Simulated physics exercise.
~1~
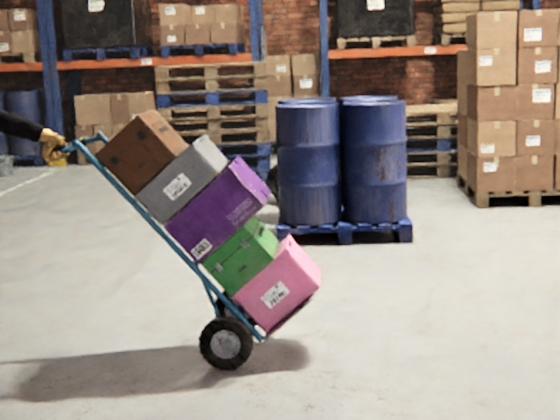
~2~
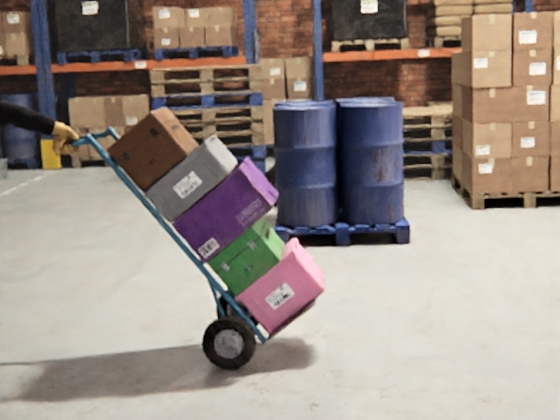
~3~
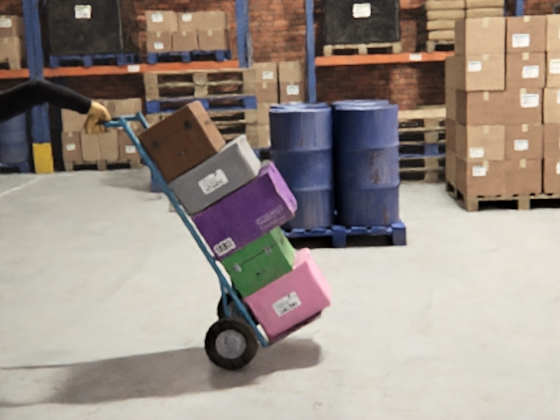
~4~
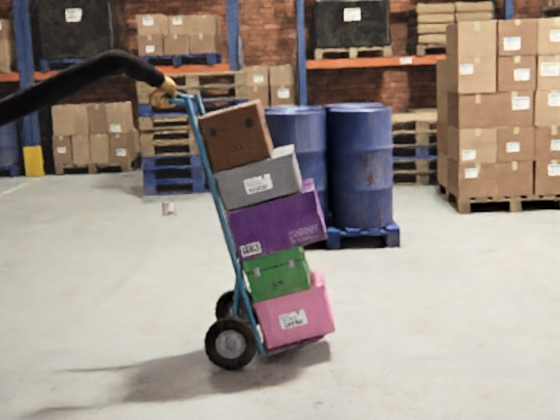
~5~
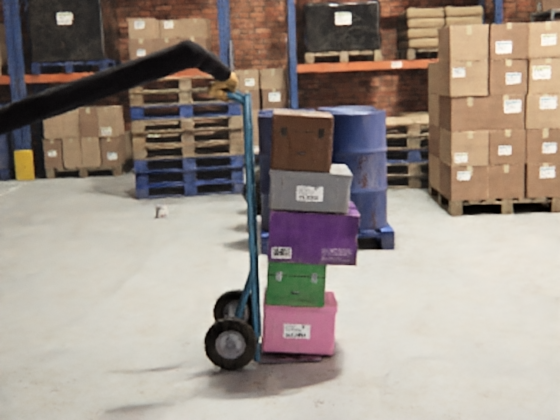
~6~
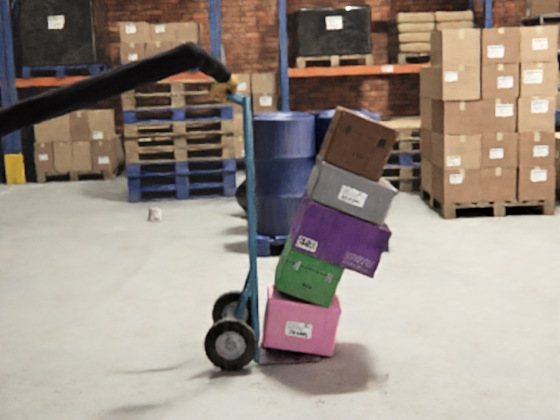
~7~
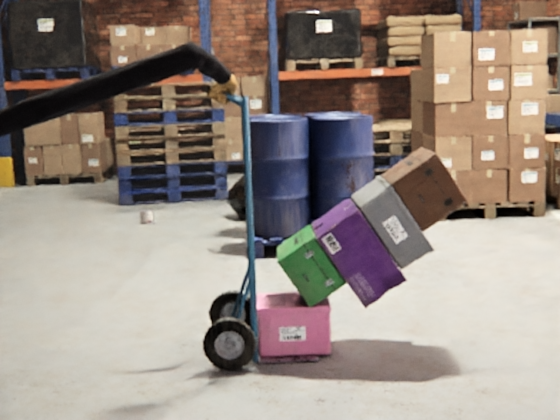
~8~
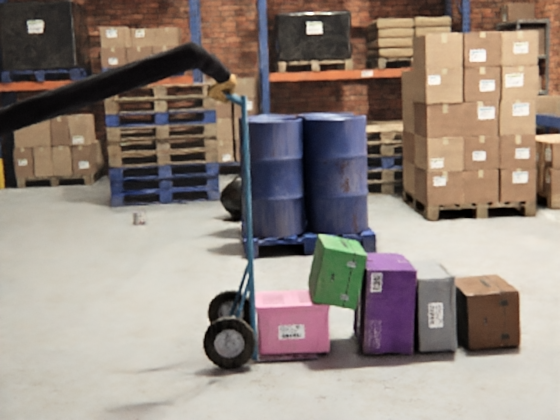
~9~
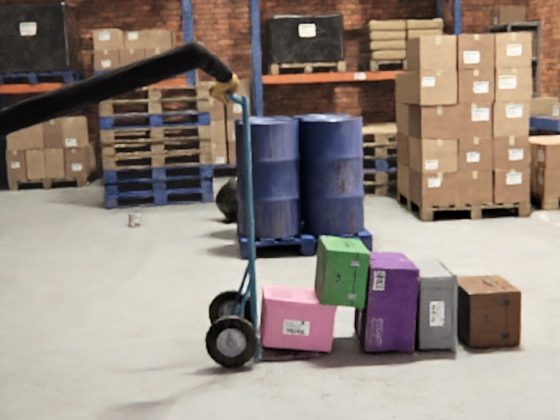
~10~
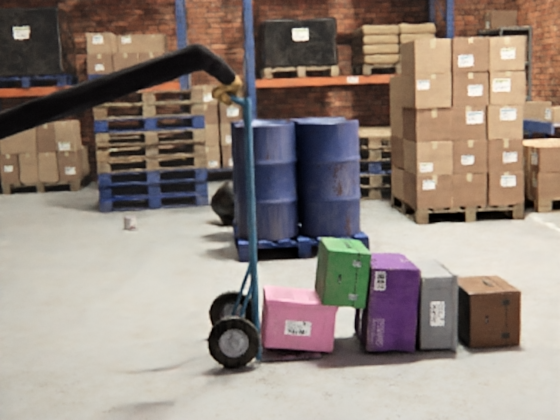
A gloved hand swings a loaded hand truck upright, and its upper four boxes topple right.
